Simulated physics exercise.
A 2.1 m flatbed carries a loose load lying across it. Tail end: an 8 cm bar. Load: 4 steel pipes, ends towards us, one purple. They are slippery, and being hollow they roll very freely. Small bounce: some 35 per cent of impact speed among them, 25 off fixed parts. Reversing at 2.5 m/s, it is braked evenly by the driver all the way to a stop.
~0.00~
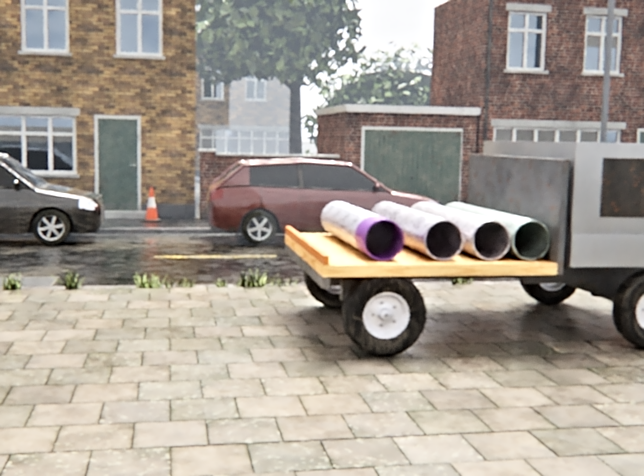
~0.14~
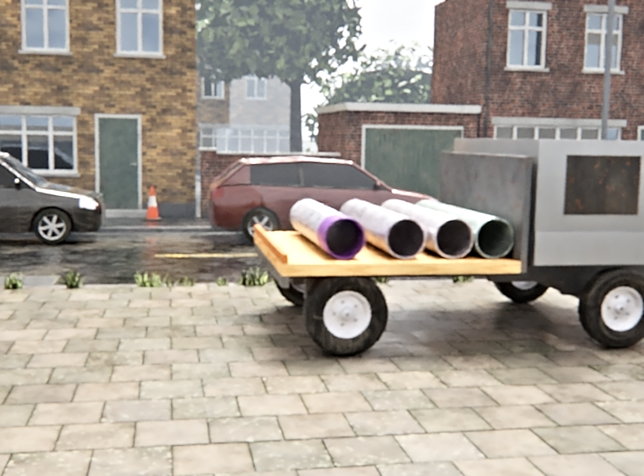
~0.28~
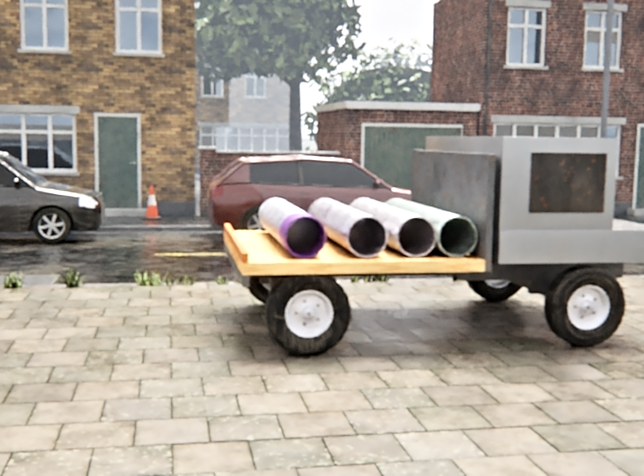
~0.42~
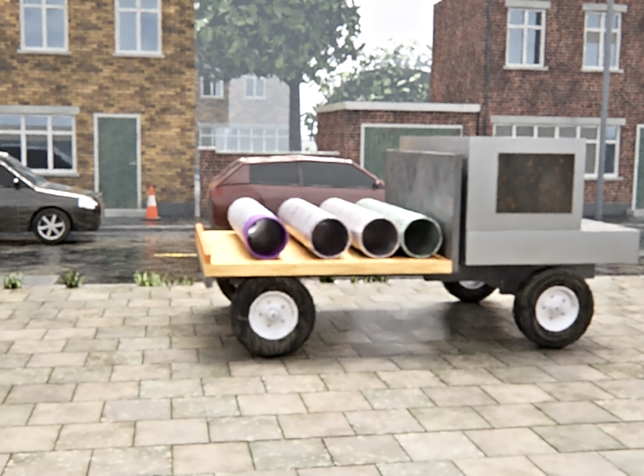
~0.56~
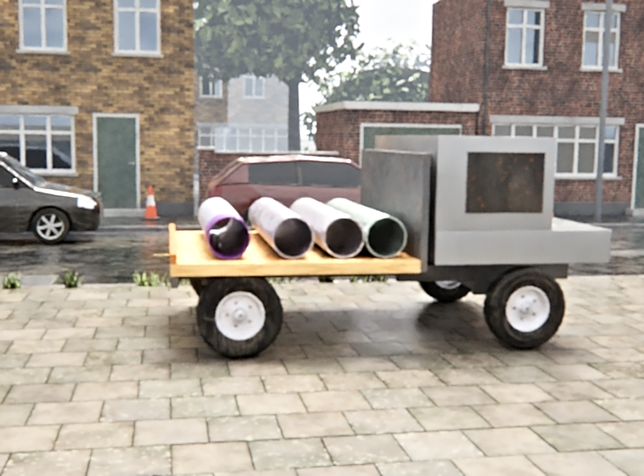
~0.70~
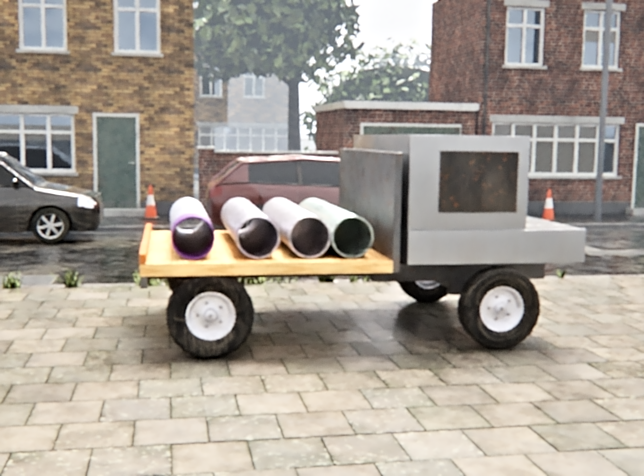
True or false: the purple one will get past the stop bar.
False.
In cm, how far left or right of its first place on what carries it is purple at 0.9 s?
Purple 25 left.
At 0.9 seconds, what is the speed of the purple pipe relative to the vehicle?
About 0.6 m/s.
Then, 0.9 s in, purple is on the bed, 30 cm from the bar, rolling towards it; 0 lost off the end.
Then, 1.1 s in, purple is on the bed, 15 cm from the bar, rolling towards it; 0 lost off the end.
Then, 1.3 s in, still the same for purple; 0 lost off the end.
In the end (1.5 s), purple is on the bed, 15 cm from the bar; 0 lost off the end.
